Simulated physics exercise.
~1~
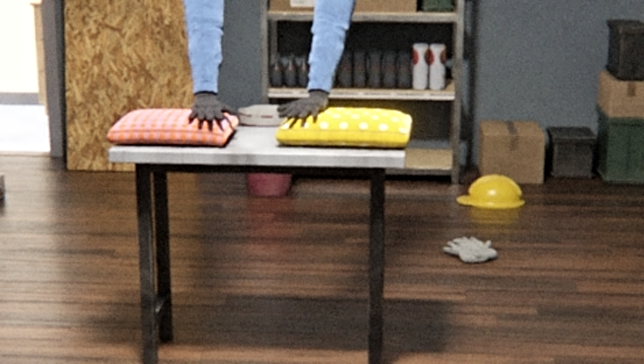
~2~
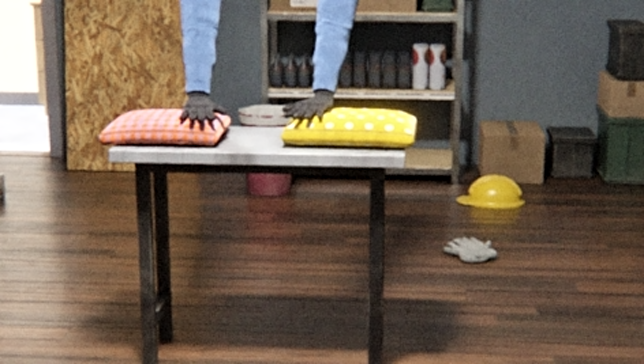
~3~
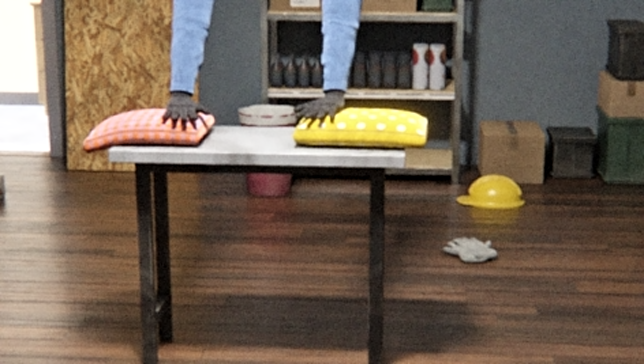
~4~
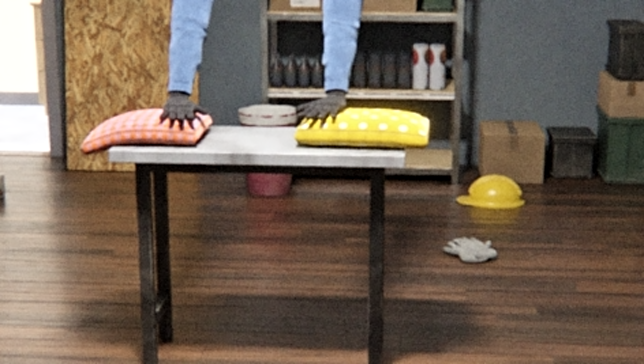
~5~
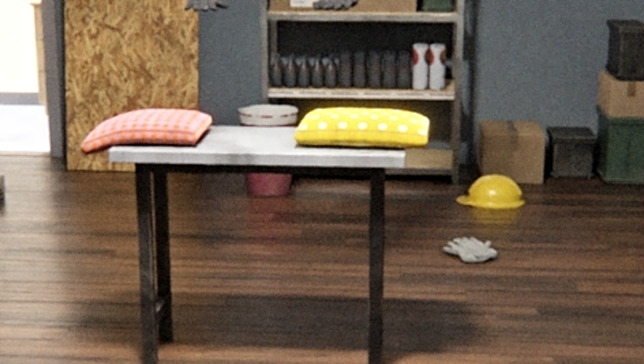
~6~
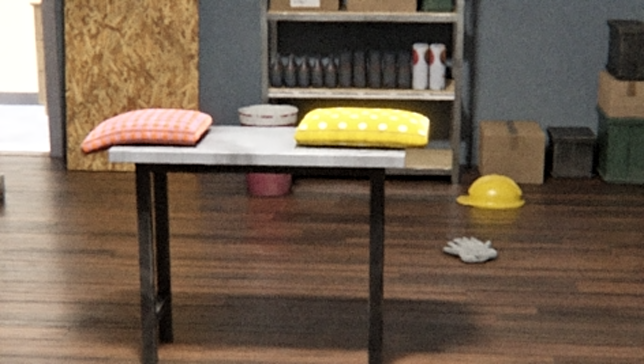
At the start, a person in blue sleeves and dark gloves rests one hand on an orange cushion and the other on a yellow pillow with pale dots, both lying on a low table. The hands slide the two apart, the cushion going left and the pillow going slightly right, opening a gap that shows more of a pale round object. The cushion comes to sit partly over the left edge, and the hands pause there. Then they let go and lift out of view. Both the cushion and the pillow stay on the table, unmoving.
